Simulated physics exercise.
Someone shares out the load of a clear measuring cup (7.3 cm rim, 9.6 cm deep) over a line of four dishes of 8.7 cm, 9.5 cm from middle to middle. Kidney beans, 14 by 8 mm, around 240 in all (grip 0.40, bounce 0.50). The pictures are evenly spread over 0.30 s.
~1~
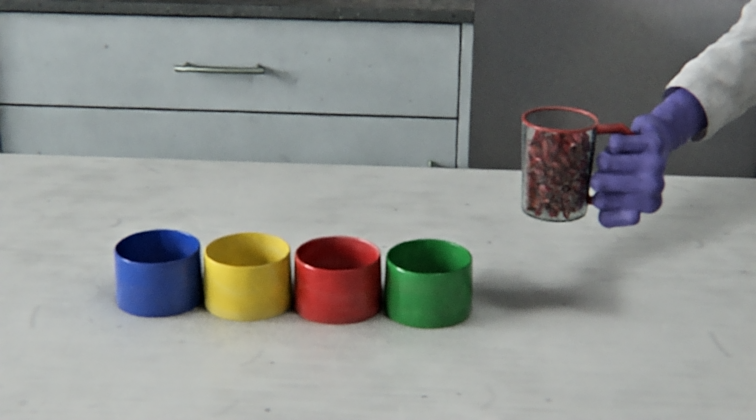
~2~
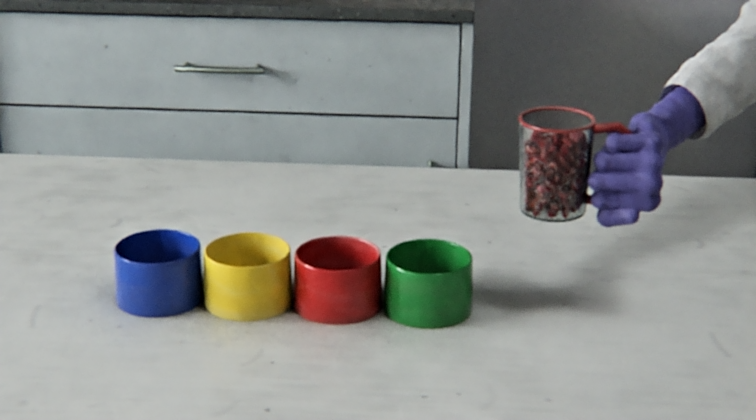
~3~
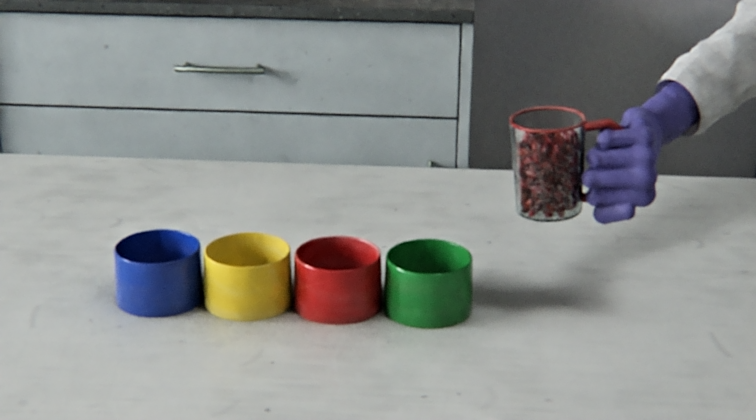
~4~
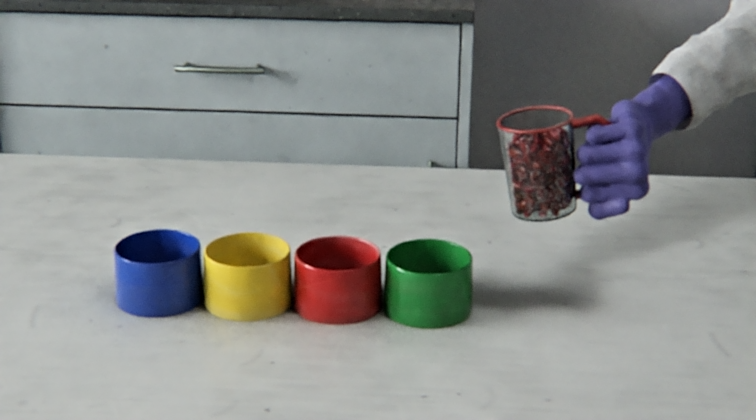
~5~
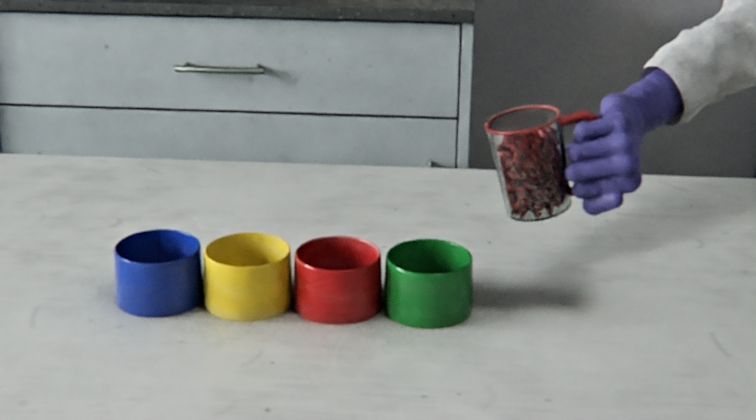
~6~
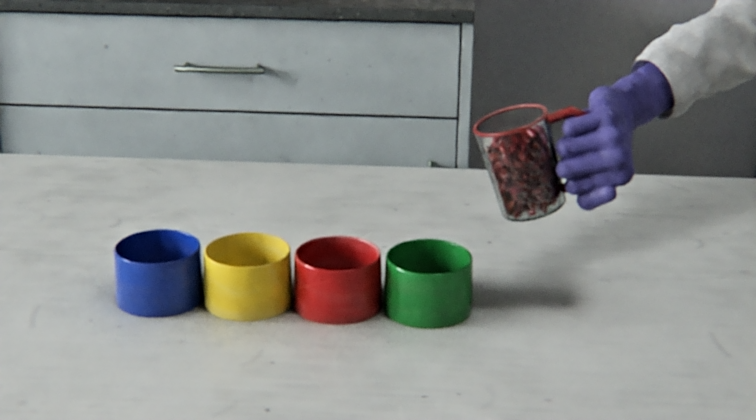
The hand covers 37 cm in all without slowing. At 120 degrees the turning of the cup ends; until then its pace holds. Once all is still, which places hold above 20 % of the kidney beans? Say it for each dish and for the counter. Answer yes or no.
Red no, blue no, green no, yellow yes, counter no.
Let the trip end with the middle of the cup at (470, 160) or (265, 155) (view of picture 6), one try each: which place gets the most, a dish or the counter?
Most goes to: Green, then yellow.
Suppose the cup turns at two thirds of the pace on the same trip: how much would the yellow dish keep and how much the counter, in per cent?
Yellow 10, counter 10.
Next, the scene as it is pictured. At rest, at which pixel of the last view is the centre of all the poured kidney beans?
Near (241, 281).
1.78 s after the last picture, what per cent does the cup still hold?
Roughly 0 per cent.
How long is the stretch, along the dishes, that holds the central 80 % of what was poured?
About 6 cm.
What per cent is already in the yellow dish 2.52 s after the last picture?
Some 85 per cent.
Then, 1.07 s after the last picture, tilt 95 degrees; cup holds 100 %.
Then, 1.78 s after the last picture, tilt 120 degrees; cup holds 0 %, yellow 90 %.
Then, 2.52 s after the last picture, tilt 120 degrees; cup holds 0 %, blue 5 %, yellow 85 %.
In the end, red 0 %, blue 5 %, green 0 %, yellow 85 %, counter 10 %.
